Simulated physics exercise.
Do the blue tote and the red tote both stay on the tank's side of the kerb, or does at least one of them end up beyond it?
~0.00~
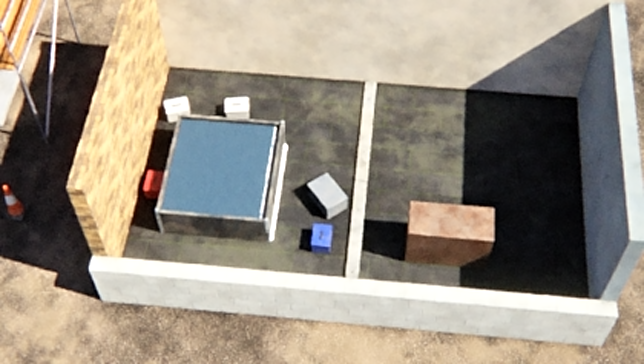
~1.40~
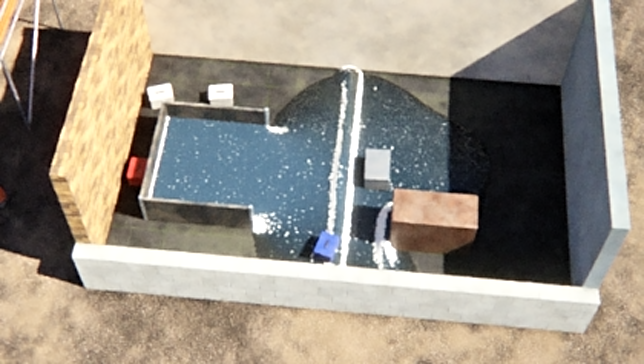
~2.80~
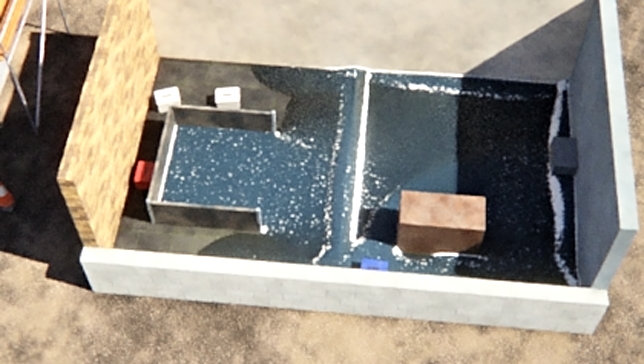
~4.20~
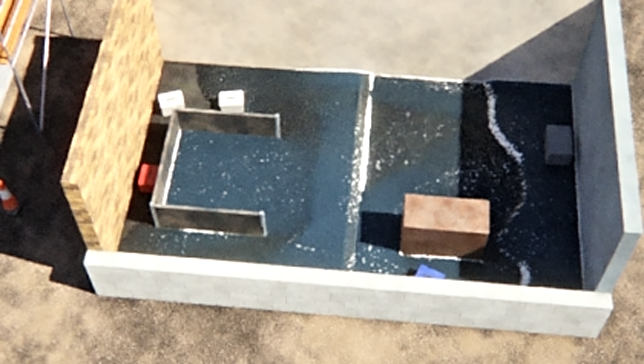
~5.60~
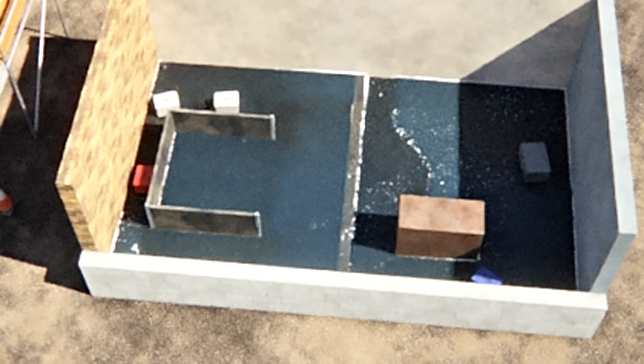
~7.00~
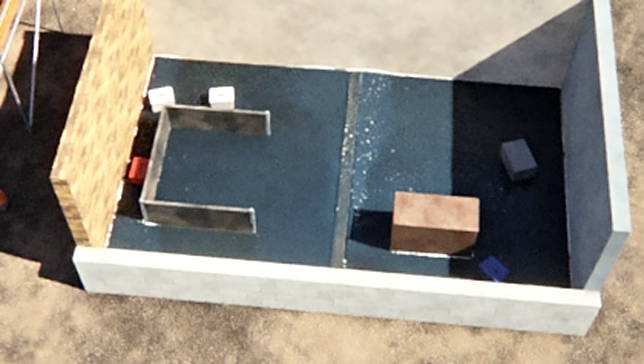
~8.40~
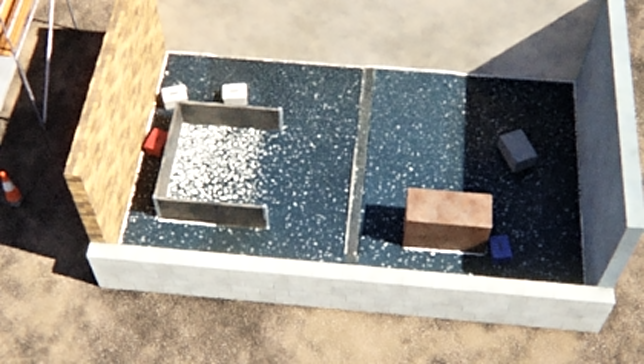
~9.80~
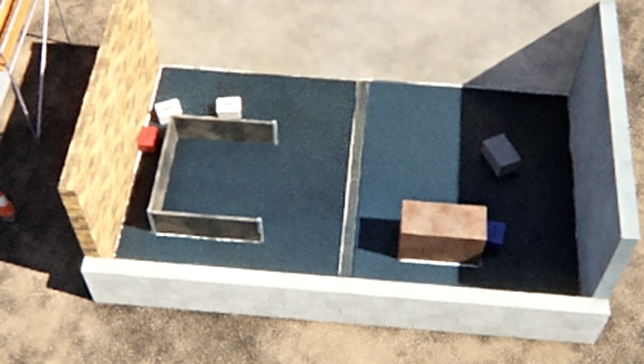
At least one ends up beyond it. The blue tote is carried over the kerb and finishes beside the brown block, while the red tote stays short of it, close to the brick wall.
